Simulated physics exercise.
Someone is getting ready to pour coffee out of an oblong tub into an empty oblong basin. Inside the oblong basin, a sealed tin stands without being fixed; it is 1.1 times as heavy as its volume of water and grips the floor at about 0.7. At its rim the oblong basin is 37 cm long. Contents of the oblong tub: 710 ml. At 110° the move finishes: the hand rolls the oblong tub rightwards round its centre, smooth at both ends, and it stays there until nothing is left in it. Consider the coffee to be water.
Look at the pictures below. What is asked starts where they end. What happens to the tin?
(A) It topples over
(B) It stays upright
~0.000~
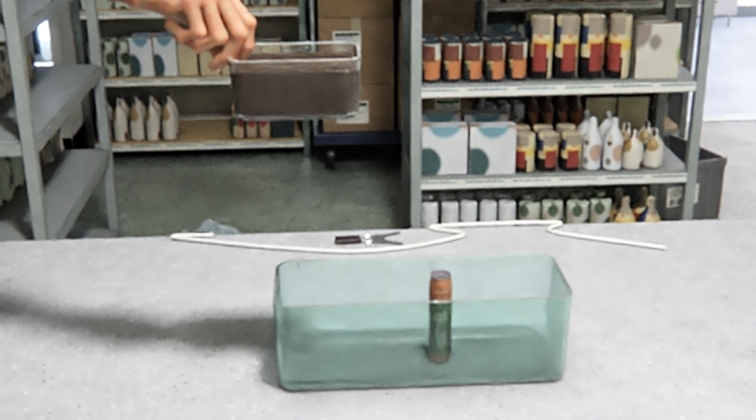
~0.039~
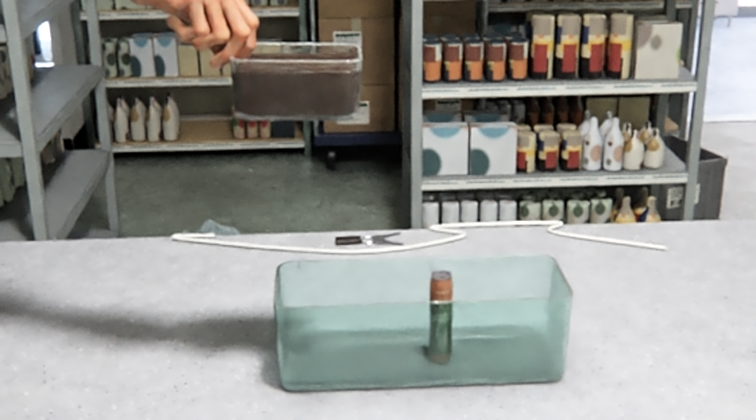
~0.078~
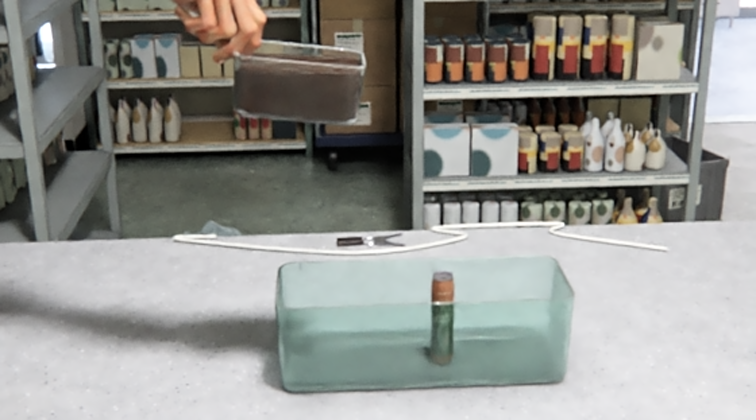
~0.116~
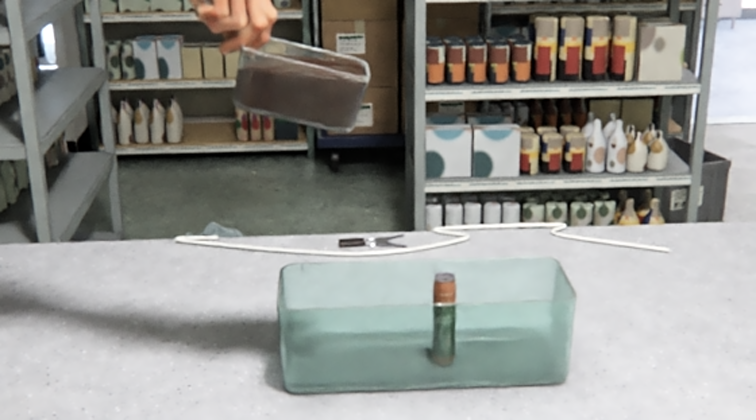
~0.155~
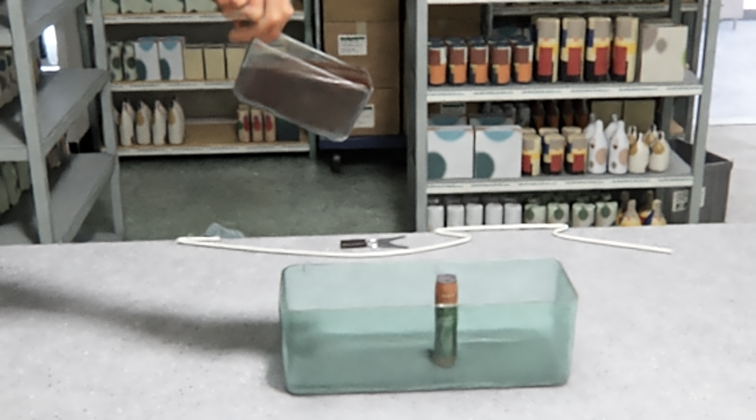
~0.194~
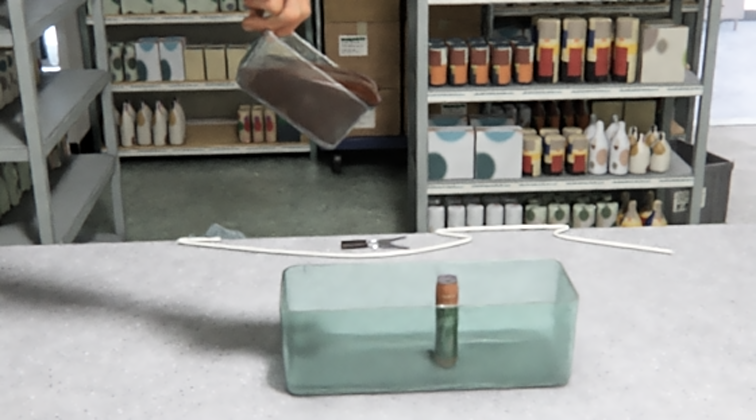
A, it topples over.
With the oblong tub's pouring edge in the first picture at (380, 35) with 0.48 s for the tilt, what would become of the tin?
It does not tip.
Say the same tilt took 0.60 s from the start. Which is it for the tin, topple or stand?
The tin topples.
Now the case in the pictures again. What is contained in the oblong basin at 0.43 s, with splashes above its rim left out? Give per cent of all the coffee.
The basin holds roughly 12 in a hundred parts at that moment.
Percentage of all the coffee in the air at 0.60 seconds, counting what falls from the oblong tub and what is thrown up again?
Some 10 % is up in the air.
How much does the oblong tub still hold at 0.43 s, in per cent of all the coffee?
Around 12 percent.
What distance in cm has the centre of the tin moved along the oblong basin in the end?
9.5 cm.
After 0.43 s the tilt is 107° and 11 per cent is still to pour; the tin stands where it began.
After 0.60 s the tilt is 110° and 2 per cent is still to pour; the tin leans 4°.
After 0.78 s the tilt is 110° and 0 per cent is still to pour; the tin leans 16°.
After 0.98 s the tilt is 110° and 0 per cent is still to pour; the tin leans 51°.
In the end the tin lies on its side.
